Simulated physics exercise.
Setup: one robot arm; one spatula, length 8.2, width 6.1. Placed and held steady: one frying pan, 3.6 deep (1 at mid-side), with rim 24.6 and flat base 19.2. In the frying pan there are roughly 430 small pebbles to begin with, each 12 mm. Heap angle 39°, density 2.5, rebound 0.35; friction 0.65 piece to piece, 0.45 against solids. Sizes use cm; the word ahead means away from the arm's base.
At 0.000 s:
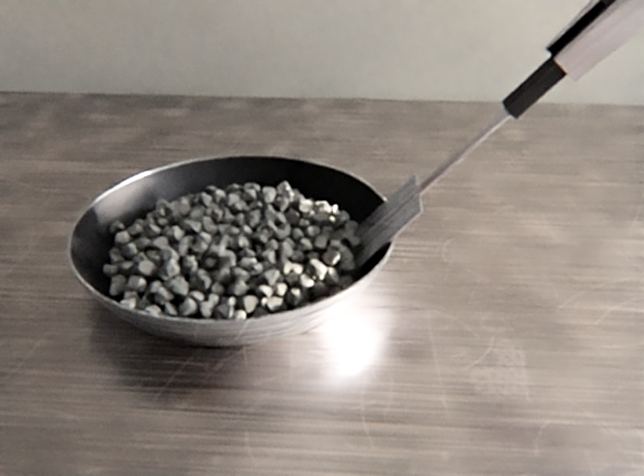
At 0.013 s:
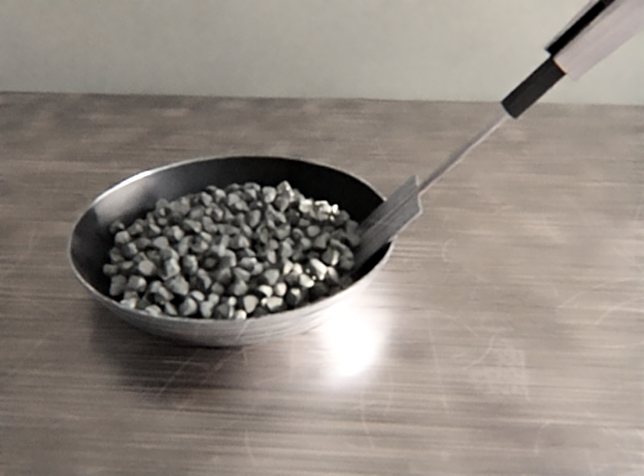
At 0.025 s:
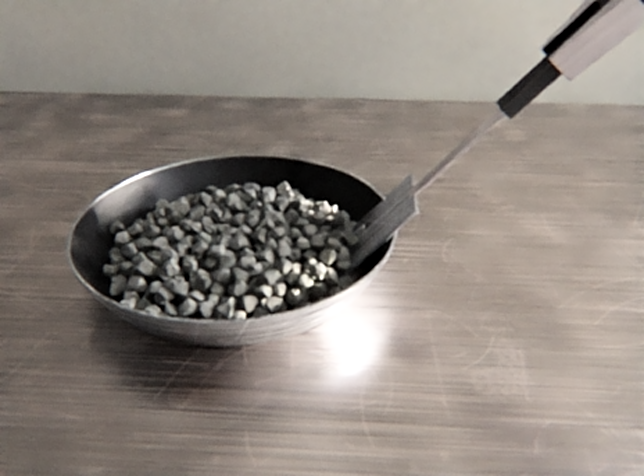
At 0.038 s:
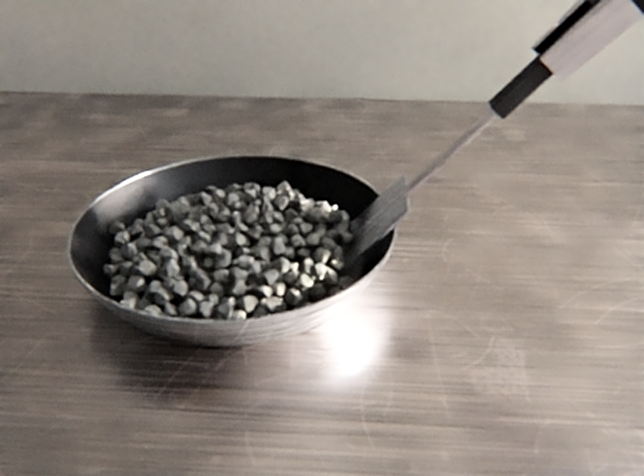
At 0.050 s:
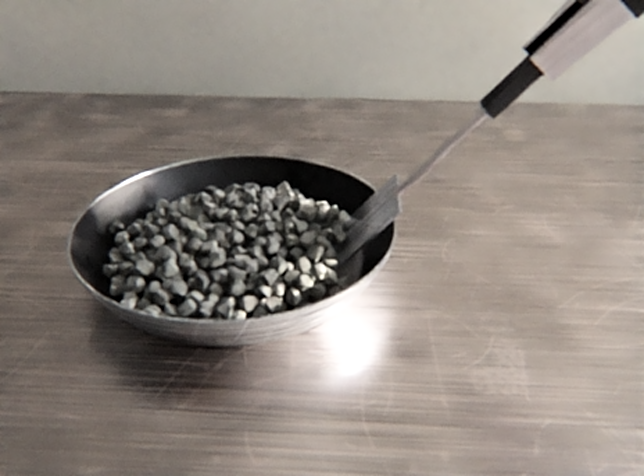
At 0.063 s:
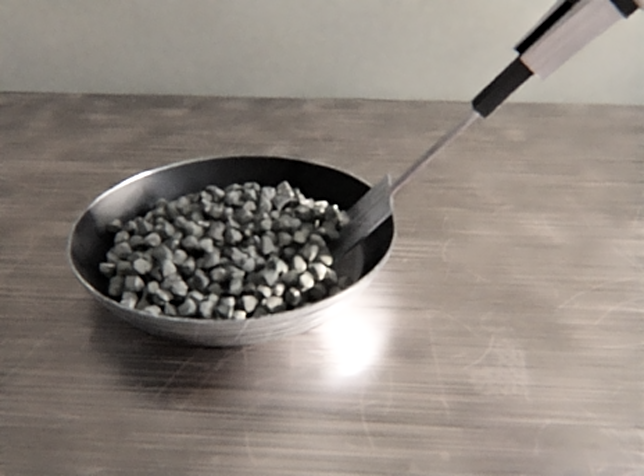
A robot arm holding a spatula slid the blade slowly leftward a short way into a frying pan of small grey pebbles, nudging the ones near the right rim while the pan stayed still.
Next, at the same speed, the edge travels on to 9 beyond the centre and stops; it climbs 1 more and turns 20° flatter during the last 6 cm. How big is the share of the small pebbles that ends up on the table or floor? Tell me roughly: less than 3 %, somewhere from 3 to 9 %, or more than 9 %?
Somewhere from 3 to 9 %.
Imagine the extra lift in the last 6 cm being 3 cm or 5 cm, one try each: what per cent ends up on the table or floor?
10 and 10 %.
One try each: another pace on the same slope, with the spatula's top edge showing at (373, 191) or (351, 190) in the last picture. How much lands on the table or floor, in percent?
First try around 10 %, second try around 15 %.
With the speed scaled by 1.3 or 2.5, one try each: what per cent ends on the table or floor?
Near 5 and near 15 percent respectively.
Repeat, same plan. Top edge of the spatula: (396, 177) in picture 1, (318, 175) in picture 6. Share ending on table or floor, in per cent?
25 %.
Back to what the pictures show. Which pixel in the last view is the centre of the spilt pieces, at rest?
At about (45, 241) in the last picture.
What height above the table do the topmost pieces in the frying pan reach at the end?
6.0 cm.
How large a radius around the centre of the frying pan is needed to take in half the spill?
18 cm or so.
After 0.18 s, sloping 49°, highest piece 4 above the table; 432 in the frying pan.
After 0.30 s, sloping 42°, highest piece 6 above the table; 432 in the frying pan.
After 0.56 s, sloping 29°, highest piece 6 above the table; 411 in the frying pan, 20 on the table or floor, 1 on the blade or in flight.
After 1.61 s, sloping 29°, highest piece 6 above the table; 411 in the frying pan, 21 on the table or floor.
In the end, 411 in the frying pan, 21 on the table or floor. That is 5 % on the table or floor.
